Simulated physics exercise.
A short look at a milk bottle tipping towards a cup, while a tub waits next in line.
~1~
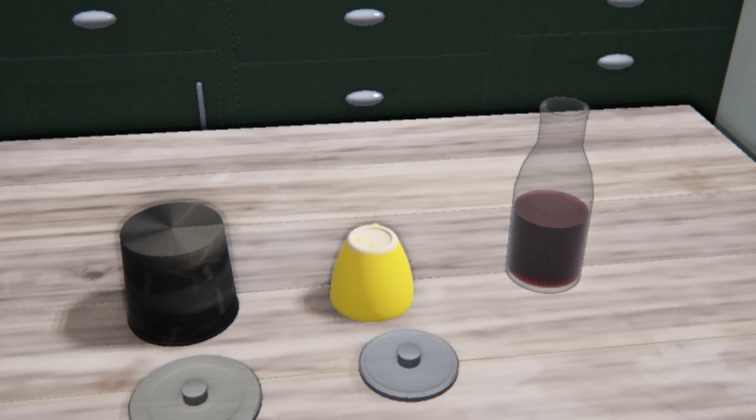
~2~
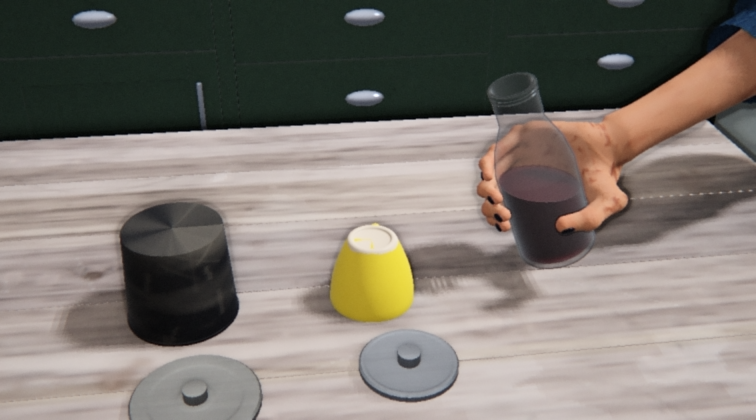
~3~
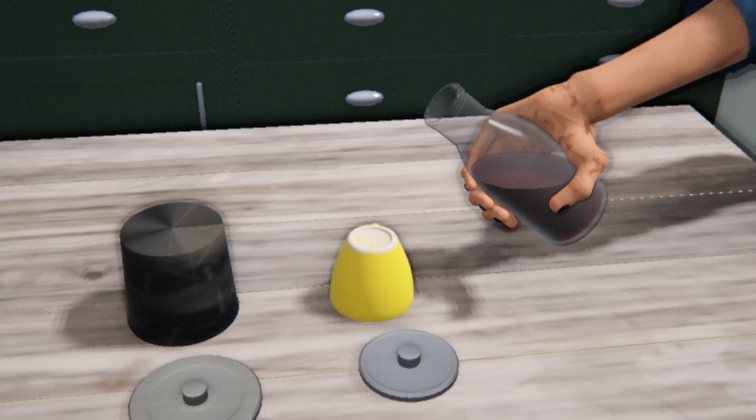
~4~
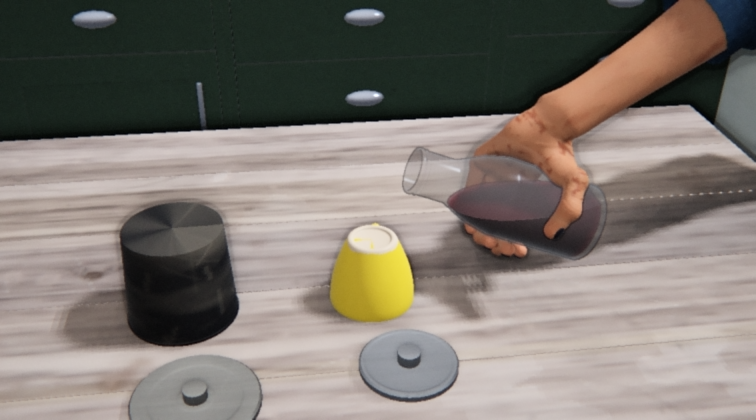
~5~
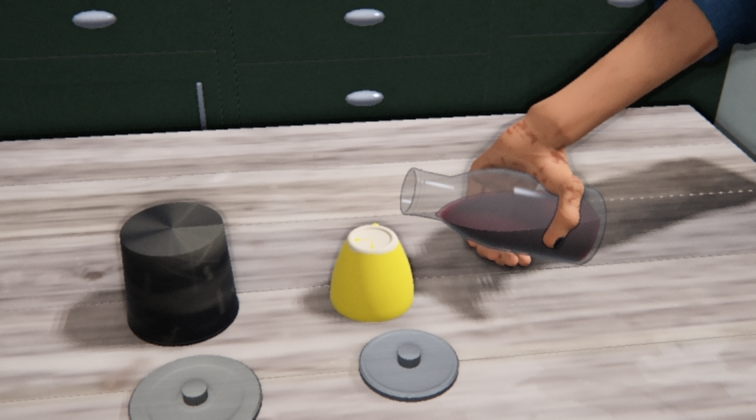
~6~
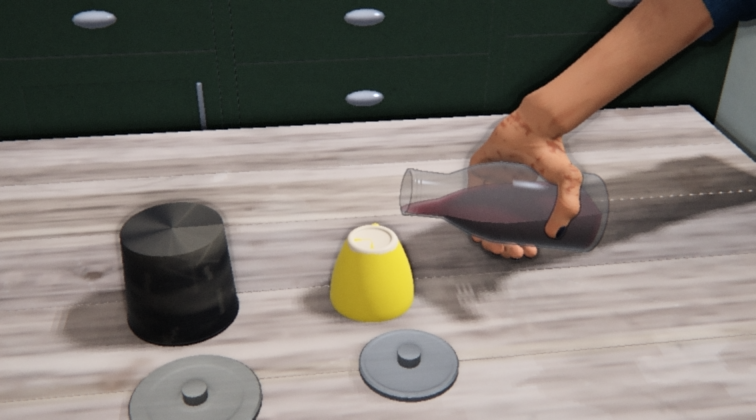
A hand picked up a glass bottle of dark red liquid and tilted it left until it lay nearly sideways near an upside-down yellow cup, with nothing coming out.
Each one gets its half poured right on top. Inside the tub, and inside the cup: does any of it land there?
One by one: The tub will keep it out; the cup will keep it out.
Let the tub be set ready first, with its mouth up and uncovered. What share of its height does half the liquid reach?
It reaches something close to 25 per cent.
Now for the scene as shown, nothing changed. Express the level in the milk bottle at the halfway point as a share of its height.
Close to 20 percent.
Next, it runs off the upturned base of the cup.
After that, it runs off the upturned base of the tub.
Finally, the cup is empty, in a puddle; the tub is empty, in a puddle.
